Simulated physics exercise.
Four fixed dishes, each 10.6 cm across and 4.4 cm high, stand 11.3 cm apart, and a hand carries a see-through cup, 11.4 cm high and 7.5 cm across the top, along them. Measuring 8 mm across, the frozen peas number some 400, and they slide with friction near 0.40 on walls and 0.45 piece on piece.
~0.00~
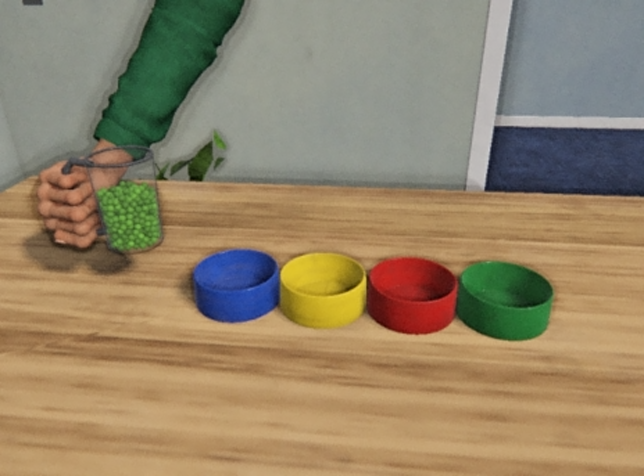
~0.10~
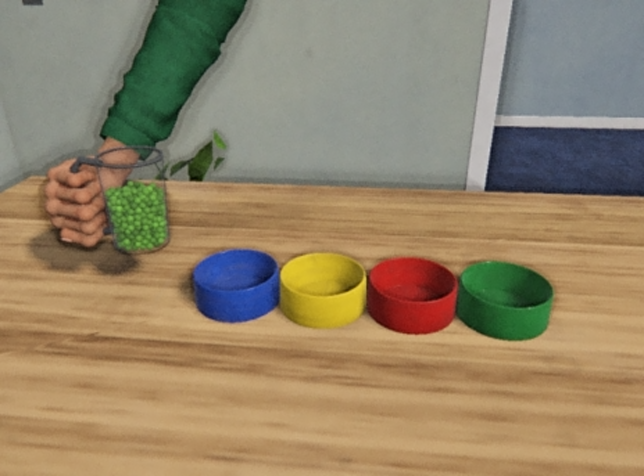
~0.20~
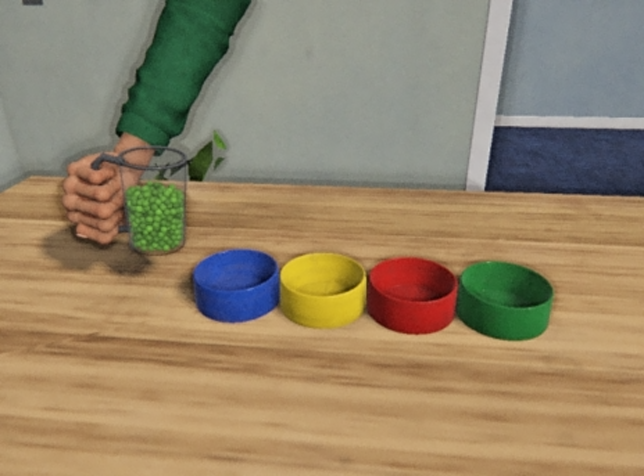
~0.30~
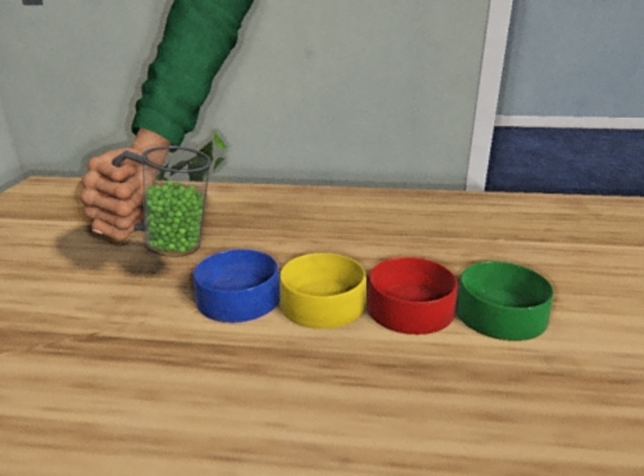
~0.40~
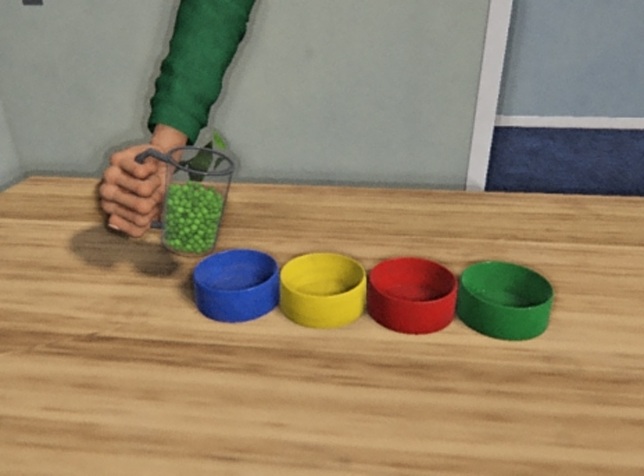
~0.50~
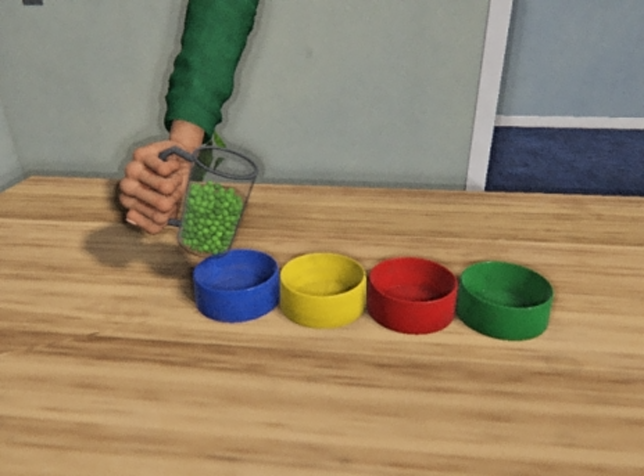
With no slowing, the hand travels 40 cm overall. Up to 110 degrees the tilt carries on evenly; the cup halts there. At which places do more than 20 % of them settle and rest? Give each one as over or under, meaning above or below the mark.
Red: Under, blue: Under, green: Over, yellow: Under, counter: Under.
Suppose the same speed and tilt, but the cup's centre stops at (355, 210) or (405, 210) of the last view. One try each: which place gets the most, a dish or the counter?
Try 1 - red; try 2 - green.
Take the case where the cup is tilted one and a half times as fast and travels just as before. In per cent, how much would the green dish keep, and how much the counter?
Then green would get 100 and the counter 0.
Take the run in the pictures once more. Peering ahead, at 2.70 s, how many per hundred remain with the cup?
Roughly 45 per cent of the load.
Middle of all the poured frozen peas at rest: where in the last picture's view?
Somewhere around (509, 298) in the final frame.
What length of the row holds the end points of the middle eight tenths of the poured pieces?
6 centimetres.
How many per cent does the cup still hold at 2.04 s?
Reading: Approx. 100 %.
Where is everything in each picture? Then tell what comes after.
The first picture shows cup at (128, 201), tilt 0 degrees, lip at (150, 157), moved 0.0 cm; middle of the pieces at (131, 218); blue dish at (236, 269); yellow dish at (323, 274); red dish at (413, 279); green dish at (506, 284).
The second picture shows cup at (136, 201), tilt 2 degrees, lip at (160, 158), moved 1.0 cm; middle of the pieces at (139, 218).
The third picture shows cup at (156, 202), tilt 6 degrees, lip at (184, 162), moved 3.5 cm; middle of the pieces at (156, 219).
The fourth picture shows cup at (175, 202), tilt 11 degrees, lip at (208, 165), moved 6.0 cm; middle of the pieces at (174, 220).
The fifth picture shows cup at (195, 203), tilt 15 degrees, lip at (232, 169), moved 8.5 cm; middle of the pieces at (193, 220).
The sixth picture shows cup at (215, 204), tilt 20 degrees, lip at (257, 173), moved 11.1 cm; middle of the pieces at (211, 221); blue dish at (236, 269); yellow dish at (323, 274); red dish at (413, 279); green dish at (506, 284). Its pace works out near 45 degrees a second; the hand travels 25 cm a second.
Then, at 1.42 s, tilt 61 degrees; cup holds 100 %.
Then, at 2.04 s, tilt 89 degrees; cup holds 100 %.
After 2.70 s, tilt 110 degrees; cup holds 45 %, green 55 %.
By 3.9 s all is still; red 0 %, blue 0 %, green 100 %, yellow 0 %, counter 0 %.
